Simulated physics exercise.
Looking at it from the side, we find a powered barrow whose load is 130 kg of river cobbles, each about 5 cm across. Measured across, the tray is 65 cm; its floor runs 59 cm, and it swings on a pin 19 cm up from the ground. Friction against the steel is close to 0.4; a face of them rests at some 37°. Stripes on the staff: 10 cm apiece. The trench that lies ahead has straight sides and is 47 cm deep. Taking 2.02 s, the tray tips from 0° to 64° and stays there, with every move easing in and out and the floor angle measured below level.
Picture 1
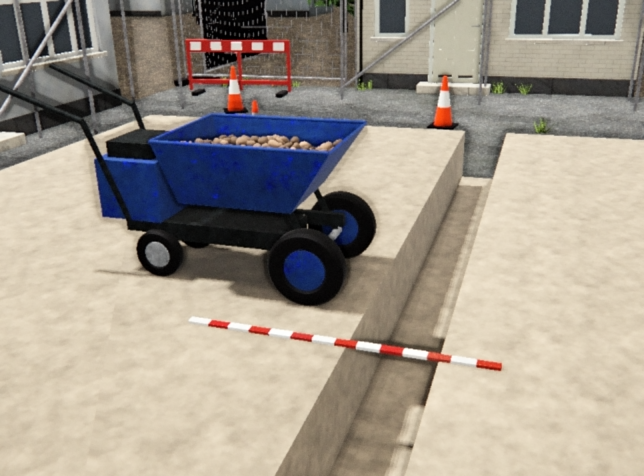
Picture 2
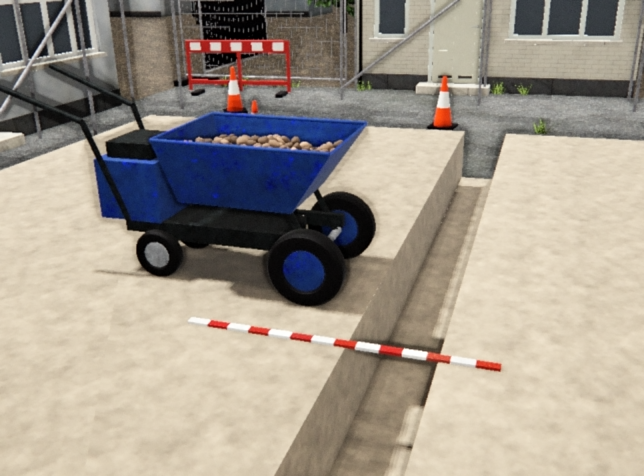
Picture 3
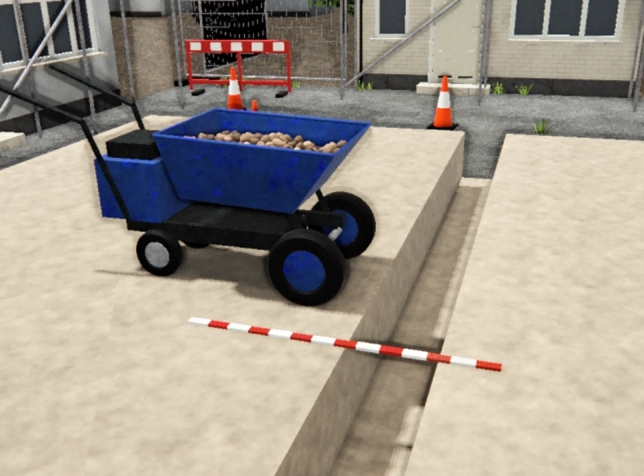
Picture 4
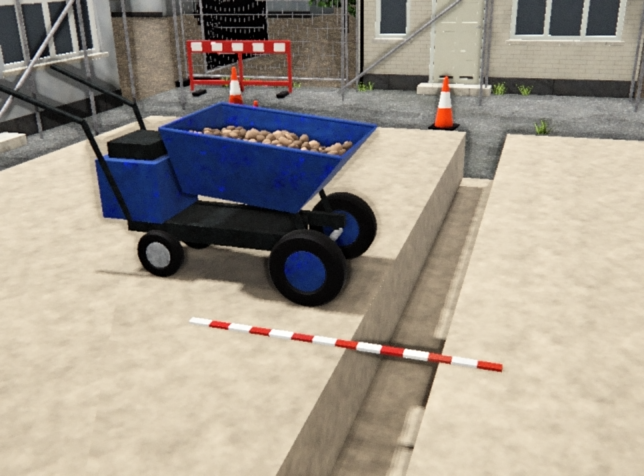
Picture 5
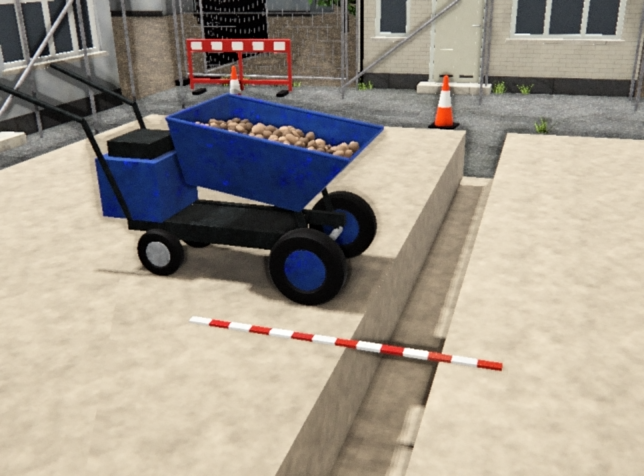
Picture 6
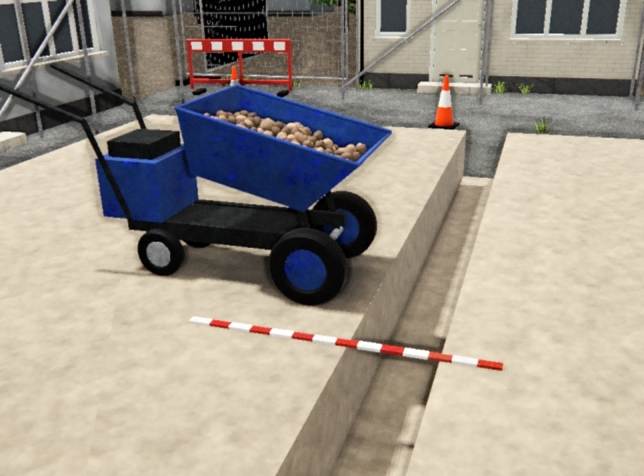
The blue tray of a wheeled barrow, loaded with rounded brown stones, tilts gradually toward the right, its rear end rising, while the wheels stay still beside a straight-sided trench crossed by a red-and-white striped staff.
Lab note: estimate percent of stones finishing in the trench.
Approx. 38 %.
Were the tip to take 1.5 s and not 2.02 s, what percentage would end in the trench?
About 35%.
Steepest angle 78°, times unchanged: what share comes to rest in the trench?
With that change, near 40 per cent.
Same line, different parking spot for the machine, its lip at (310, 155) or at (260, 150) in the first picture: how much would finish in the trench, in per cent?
I'd say some 50 per cent and some 80 per cent.
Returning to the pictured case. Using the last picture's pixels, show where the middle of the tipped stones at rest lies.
Around (467, 293).
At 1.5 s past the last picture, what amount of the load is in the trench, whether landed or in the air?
Around 5 per cent of it.
Then, 0.9 s after the last picture the floor is at 54°, 100 % in the tray; the foremost stones are at (420, 214).
Then, 1.5 s after the last picture the floor is at 64°, 75 % in the tray, 5 % in the trench, 20 % past the trench; the foremost stones are at (534, 301).
Then, 1.9 s after the last picture the floor is at 64°, 52 % in the tray, 10 % in the trench, 38 % past the trench; the foremost stones are at (602, 317).
Then, 3.8 s after the last picture the floor is at 64°, 21 % in the tray, 38 % in the trench, 41 % past the trench; the foremost stones are past the picture's edge.
